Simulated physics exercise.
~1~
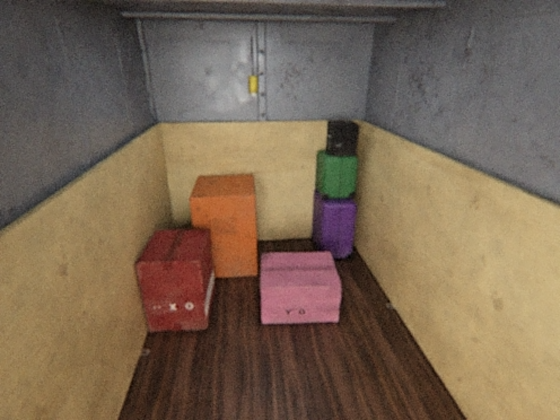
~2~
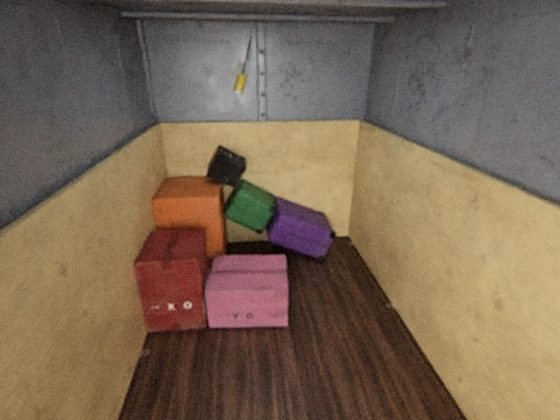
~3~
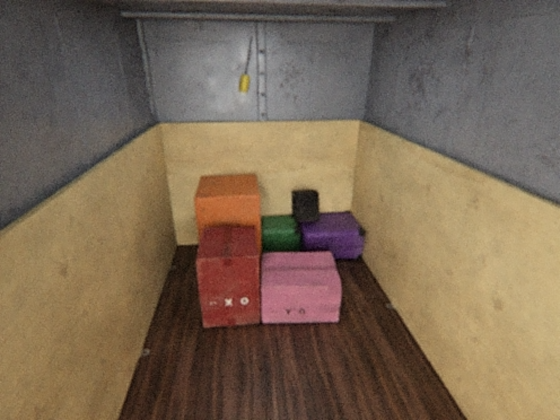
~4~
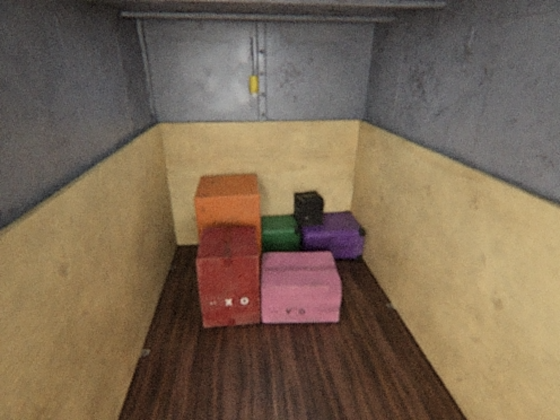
To begin with, a red box, a taller orange appliance and a pink box stand loose in the van's load bay, beside a stack with a purple case at the bottom, a green case in the middle and a black box on top. The hanging lamp swings as the stack topples left, while the orange appliance and pink box slide left too. Then the red box, orange appliance and pink box shift right, and the purple and green cases settle on their sides. Finally everything rests, with the black box upright by the fallen cases and the red box right of its starting place.
